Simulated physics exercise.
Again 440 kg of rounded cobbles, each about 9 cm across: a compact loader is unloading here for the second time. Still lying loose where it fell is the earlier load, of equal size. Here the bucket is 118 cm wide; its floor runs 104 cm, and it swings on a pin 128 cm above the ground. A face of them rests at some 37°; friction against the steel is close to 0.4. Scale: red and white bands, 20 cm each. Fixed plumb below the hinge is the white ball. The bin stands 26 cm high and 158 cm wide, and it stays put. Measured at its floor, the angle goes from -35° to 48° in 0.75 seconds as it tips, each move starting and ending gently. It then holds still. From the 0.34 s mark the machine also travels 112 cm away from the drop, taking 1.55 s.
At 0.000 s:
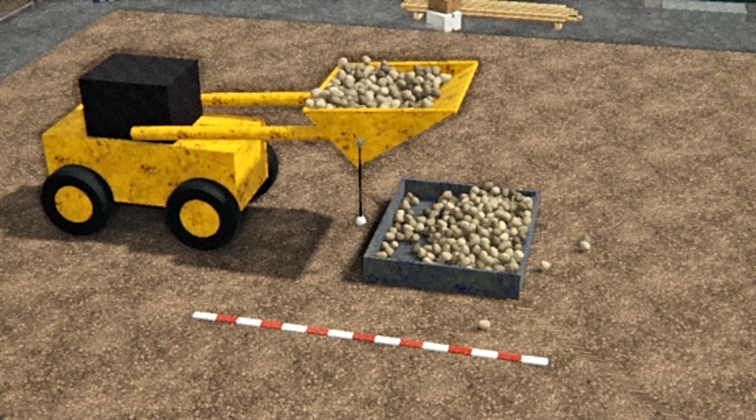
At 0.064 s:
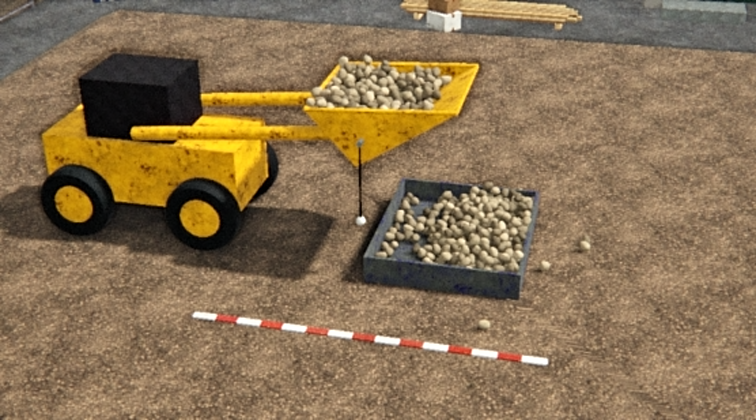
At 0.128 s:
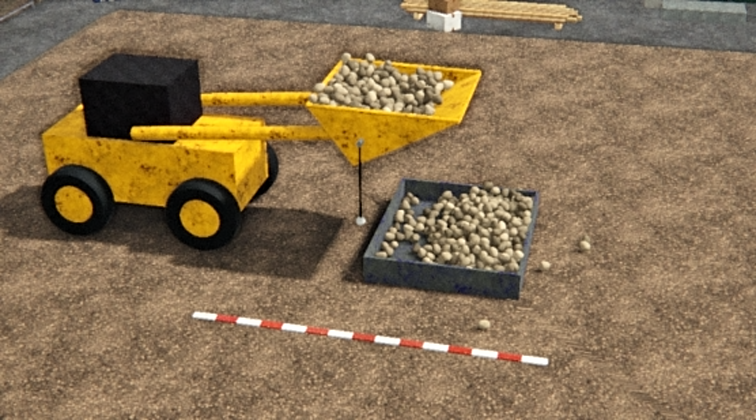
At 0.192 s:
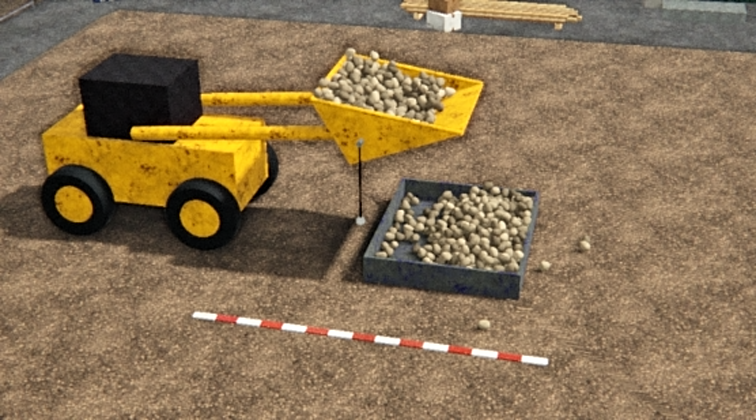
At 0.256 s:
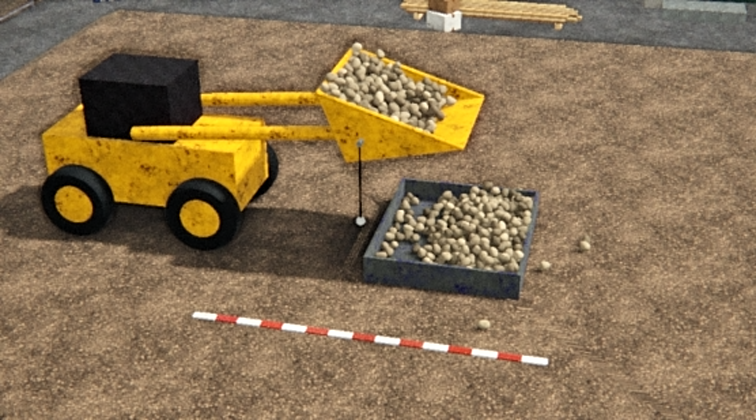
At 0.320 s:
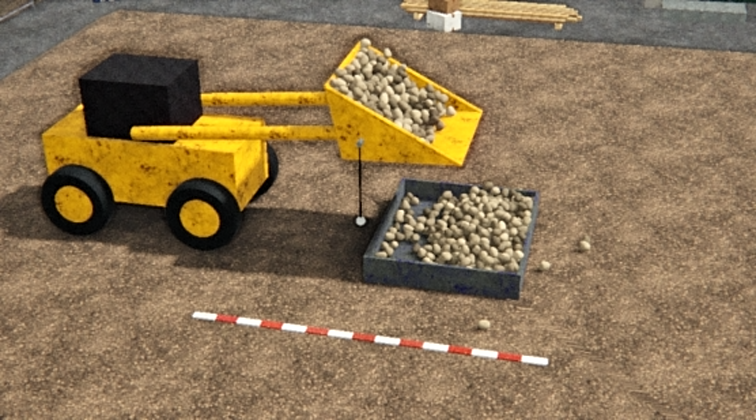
At first, a yellow loader holds a bucket heaped with rounded stones, tilted back above a dark bin already full of similar stones. The bucket then turns slowly, its front lip lowering on the right while its back edge rises, and the stones shift inside it as its floor comes nearly level.
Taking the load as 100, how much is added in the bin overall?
Some 86 out of 100 is added.
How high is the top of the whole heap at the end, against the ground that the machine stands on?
42 cm.
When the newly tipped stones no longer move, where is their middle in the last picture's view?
I'd put their centre close to (417, 221).
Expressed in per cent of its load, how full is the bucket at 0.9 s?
Close to 45 per cent of the load.
After 0.6 s the floor is at 35°; in per cent of one load, 100 in the bucket, 100 in the bin, 1 beside or beyond the bin; the foremost stones are at (542, 237).
After 0.9 s the floor is at 48°; in per cent of one load, 47 in the bucket, 153 in the bin, 1 beside or beyond the bin; the foremost stones are at (542, 237).
After 2.3 s the floor is at 48°; in per cent of one load, 0 in the bucket, 13 short of the bin, 186 in the bin, 2 beside or beyond the bin; the foremost stones are at (542, 237).
After 5.1 s the floor is at 48°; in per cent of one load, 0 in the bucket, 13 short of the bin, 186 in the bin, 2 beside or beyond the bin; the foremost stones are at (542, 237). Net gain in the bin, 86.
